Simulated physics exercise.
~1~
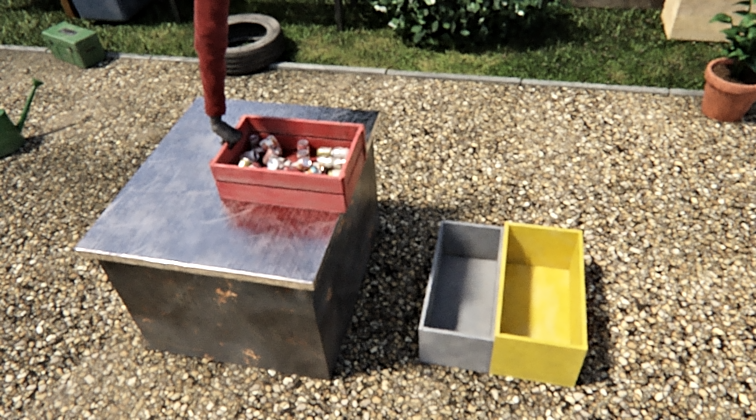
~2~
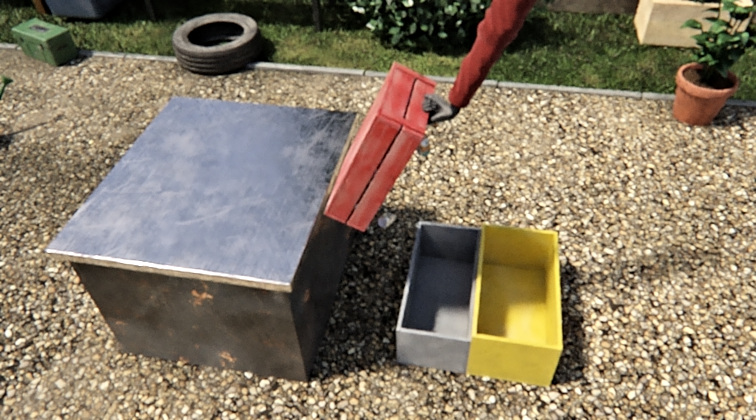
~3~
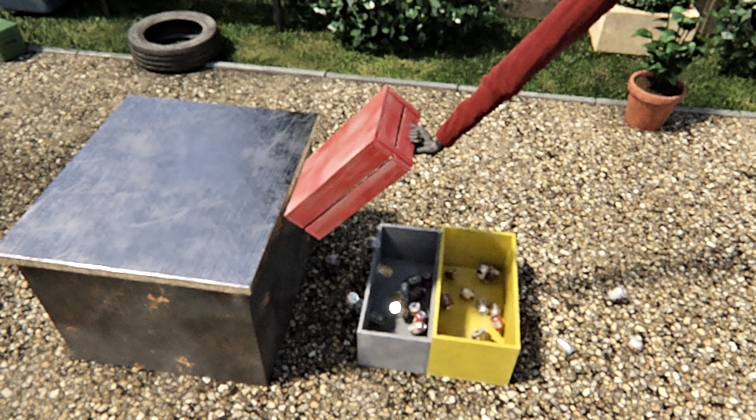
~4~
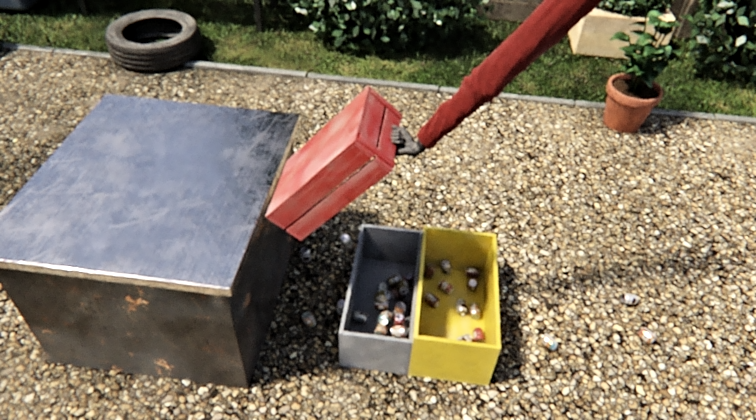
A red arm tips small cans from a red box into grey and yellow containers below.
